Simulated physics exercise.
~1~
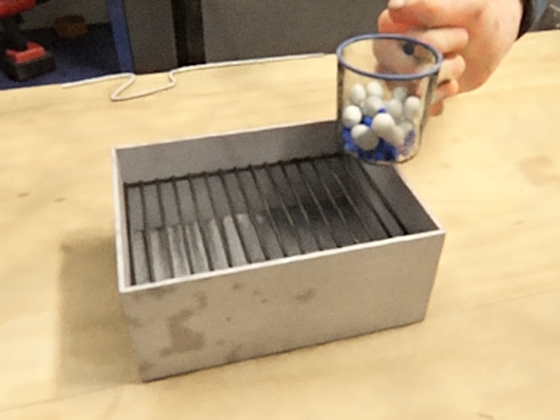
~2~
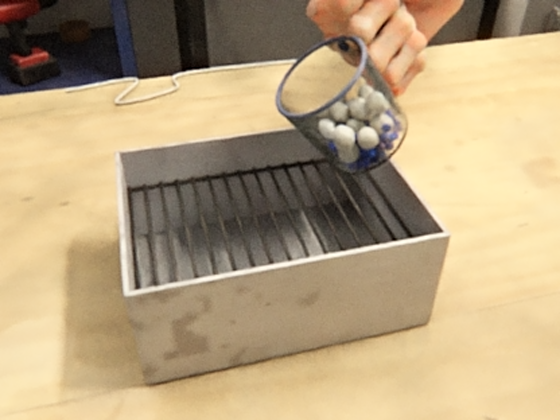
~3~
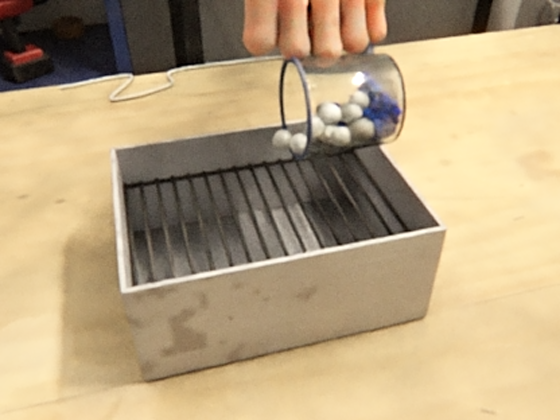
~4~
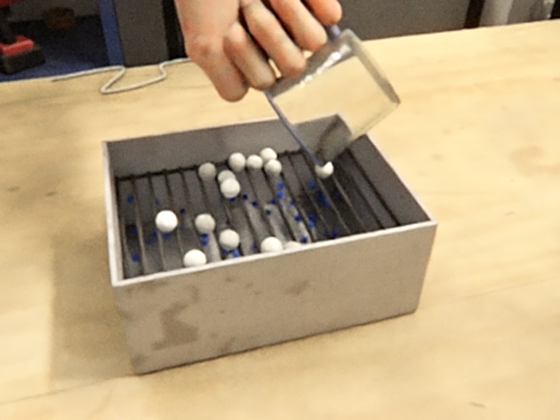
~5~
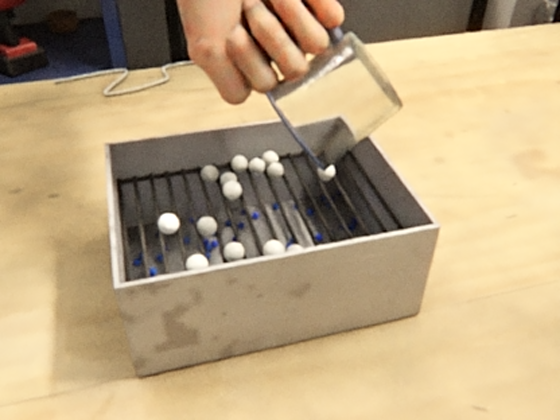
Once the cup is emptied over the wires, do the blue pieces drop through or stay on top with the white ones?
The blue pieces drop through the wires, while the white ones stay on top.
